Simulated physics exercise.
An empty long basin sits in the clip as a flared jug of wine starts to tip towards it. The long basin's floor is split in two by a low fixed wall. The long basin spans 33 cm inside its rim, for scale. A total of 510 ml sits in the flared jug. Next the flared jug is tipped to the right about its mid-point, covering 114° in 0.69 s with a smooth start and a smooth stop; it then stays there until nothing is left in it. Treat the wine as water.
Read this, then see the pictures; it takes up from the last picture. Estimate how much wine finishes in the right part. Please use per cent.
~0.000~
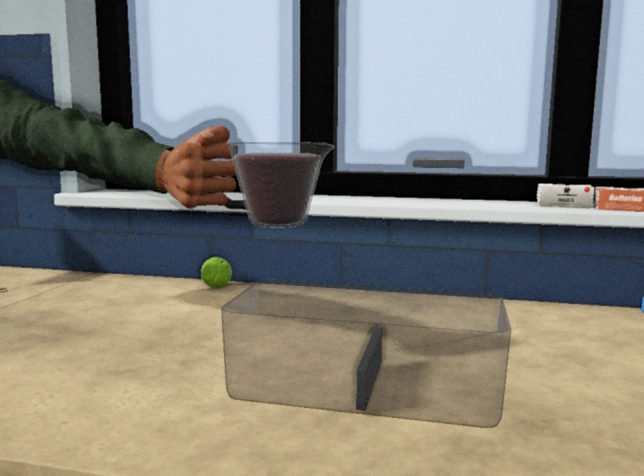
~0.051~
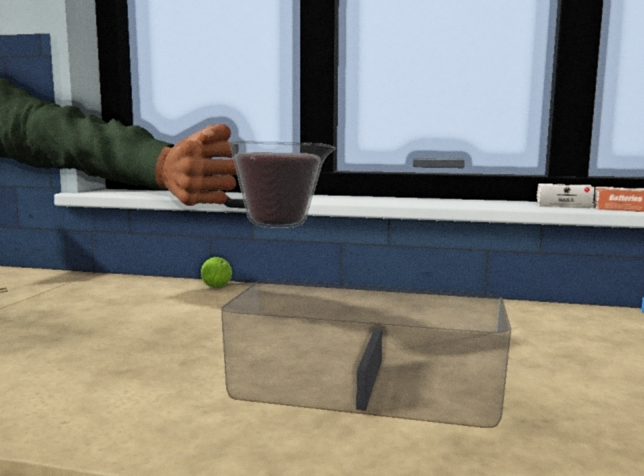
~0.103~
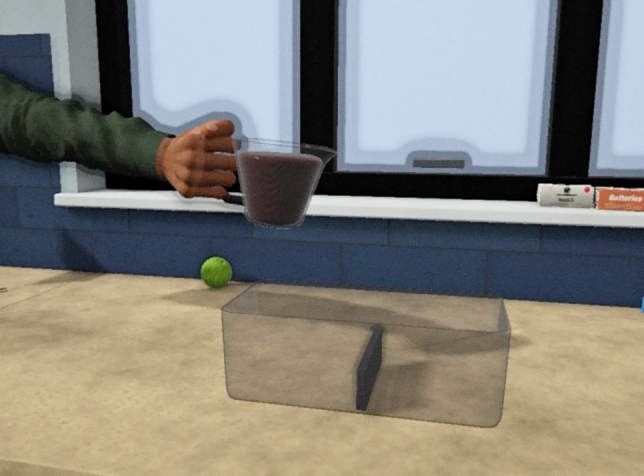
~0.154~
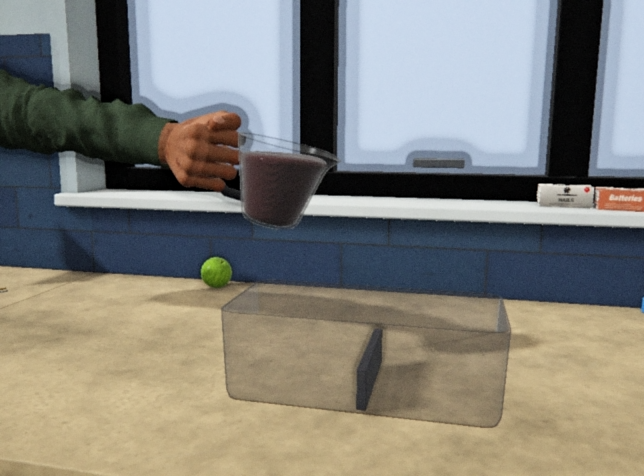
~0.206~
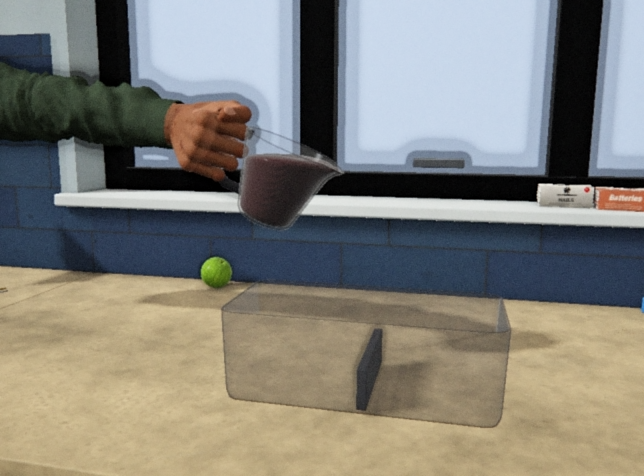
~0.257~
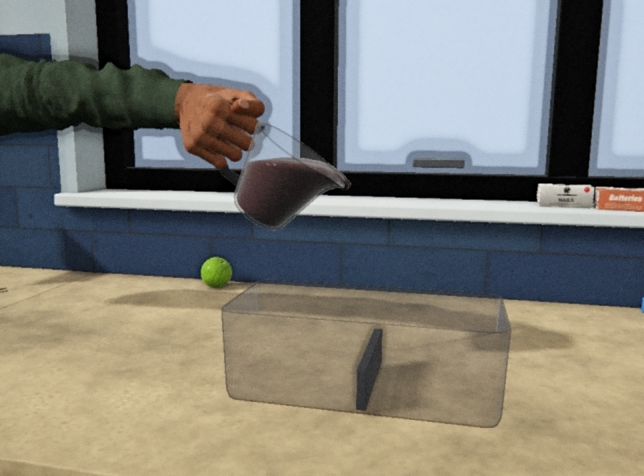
I would say 42 per cent.
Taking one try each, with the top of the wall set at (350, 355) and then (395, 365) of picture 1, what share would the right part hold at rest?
First 75, then 20 per cent.
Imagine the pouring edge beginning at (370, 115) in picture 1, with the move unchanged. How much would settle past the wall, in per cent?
Then I'd expect something near 90 per cent.
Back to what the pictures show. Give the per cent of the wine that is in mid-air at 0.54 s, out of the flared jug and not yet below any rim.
It comes to about 30 percent.
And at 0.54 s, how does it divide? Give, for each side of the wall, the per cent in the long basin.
Roughly 7 sits left and 32 sits right.
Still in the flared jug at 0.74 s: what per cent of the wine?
I'd say some 1 per cent remains.
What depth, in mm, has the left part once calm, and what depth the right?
Some 12 mm on the left and some 10 mm on the right.
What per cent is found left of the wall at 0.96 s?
Roughly 56 per cent.
After 0.54 s the tilt is 101° and 29 per cent is still to pour, 7 is left of the wall and 33 right of it.
After 0.74 s the tilt is 114° and 1 per cent is still to pour, 55 is left of the wall and 40 right of it.
After 0.96 s the tilt is 114° and 0 per cent is still to pour, 56 is left of the wall and 41 right of it.
After 1.19 s the tilt is 114° and 0 per cent is still to pour, 56 is left of the wall and 42 right of it.
In the end 56 per cent lies left of the wall, 42 right of it and 2 outside.
